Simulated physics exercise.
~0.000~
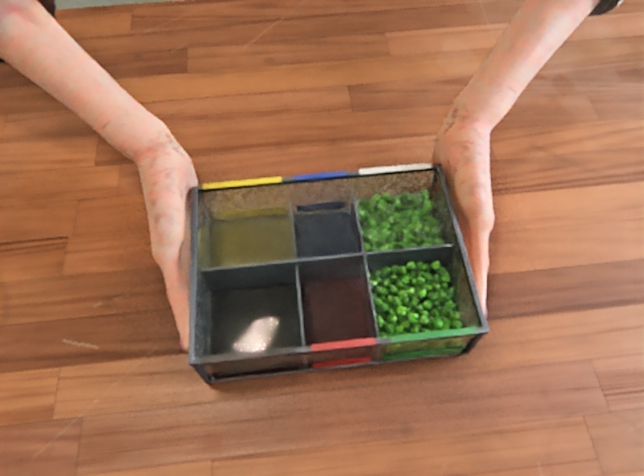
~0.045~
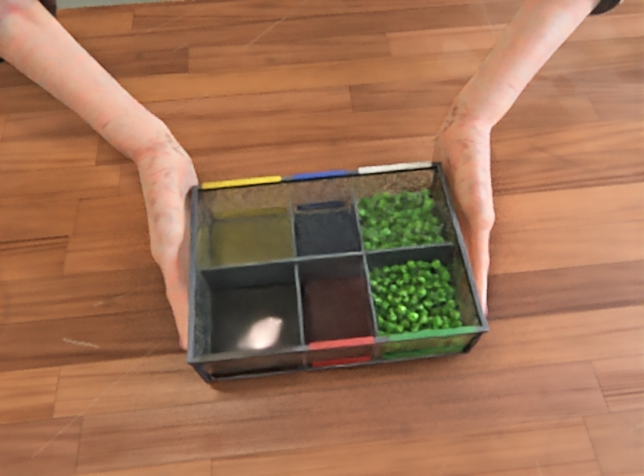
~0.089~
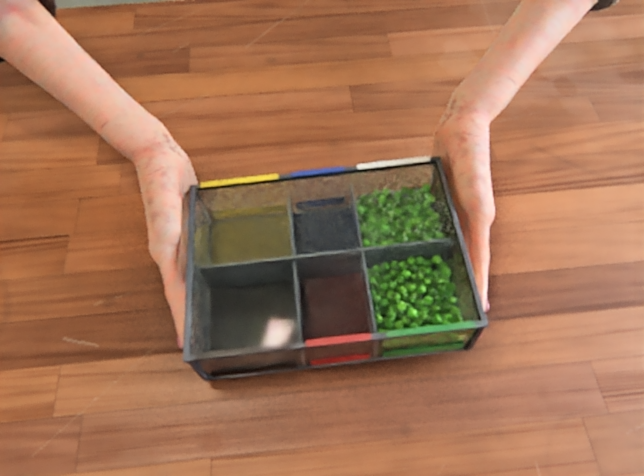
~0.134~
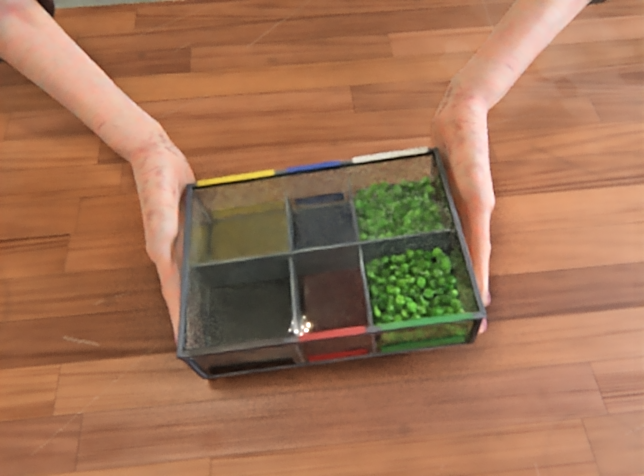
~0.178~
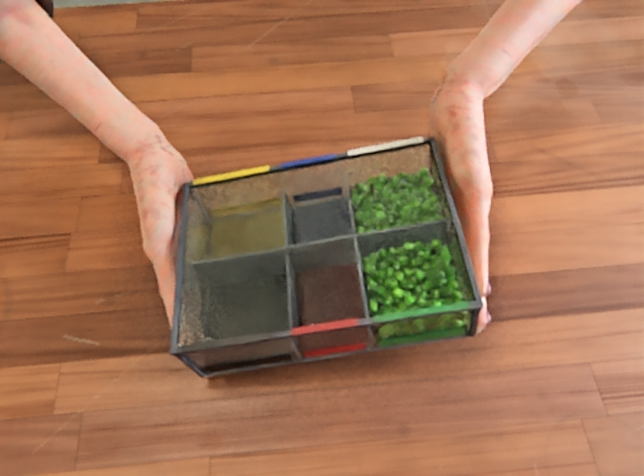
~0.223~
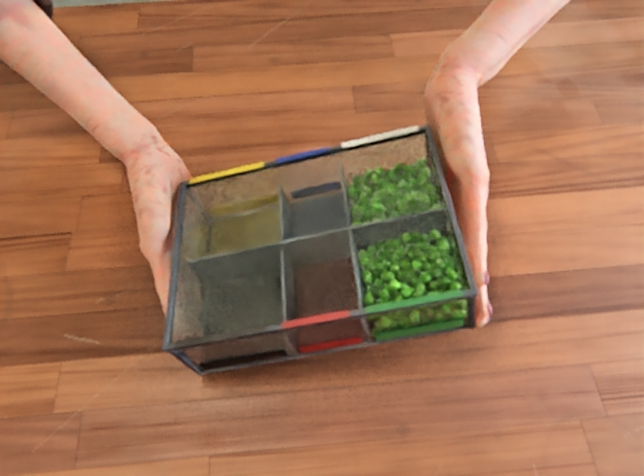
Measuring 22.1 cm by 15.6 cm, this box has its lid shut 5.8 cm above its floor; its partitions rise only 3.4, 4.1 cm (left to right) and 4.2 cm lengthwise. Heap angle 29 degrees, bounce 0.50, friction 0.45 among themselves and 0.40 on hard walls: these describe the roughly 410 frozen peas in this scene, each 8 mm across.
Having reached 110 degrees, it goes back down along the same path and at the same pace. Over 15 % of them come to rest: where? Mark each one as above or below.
Marked: Red below; blue below; green above; yellow above; white above; black below.
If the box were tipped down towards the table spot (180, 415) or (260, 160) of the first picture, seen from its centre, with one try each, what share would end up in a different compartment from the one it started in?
Around 30 % for the first direction, around 20 % for the second.
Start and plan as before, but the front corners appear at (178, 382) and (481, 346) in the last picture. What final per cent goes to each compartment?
Result - red: 0 %; blue: 0 %; green: 45 %; yellow: 0 %; white: 40 %; black: 10 %.
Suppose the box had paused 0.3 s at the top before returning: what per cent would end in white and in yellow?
In per cent: White 35, yellow 30.
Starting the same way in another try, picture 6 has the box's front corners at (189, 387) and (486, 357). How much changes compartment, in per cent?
I'd say close to 15 in a hundred.
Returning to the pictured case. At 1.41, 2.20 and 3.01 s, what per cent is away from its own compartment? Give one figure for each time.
Roughly 25, 35, 35.
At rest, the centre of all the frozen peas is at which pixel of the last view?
At about (371, 248).
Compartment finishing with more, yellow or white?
Go with white, that one ends with more.
Then, at 1.41 s, tilt 110 degrees; blue 5 %, green 35 %, yellow 15 %, white 40 %.
After 2.20 s, tilt 51 degrees; green 30 %, yellow 30 %, white 35 %, black 5 %.
Then, at 3.01 s, tilt 0 degrees; green 25 %, yellow 30 %, white 35 %, black 5 %.
At rest (3.5 s), red 0 %, blue 0 %, green 25 %, yellow 30 %, white 35 %, black 5 %.
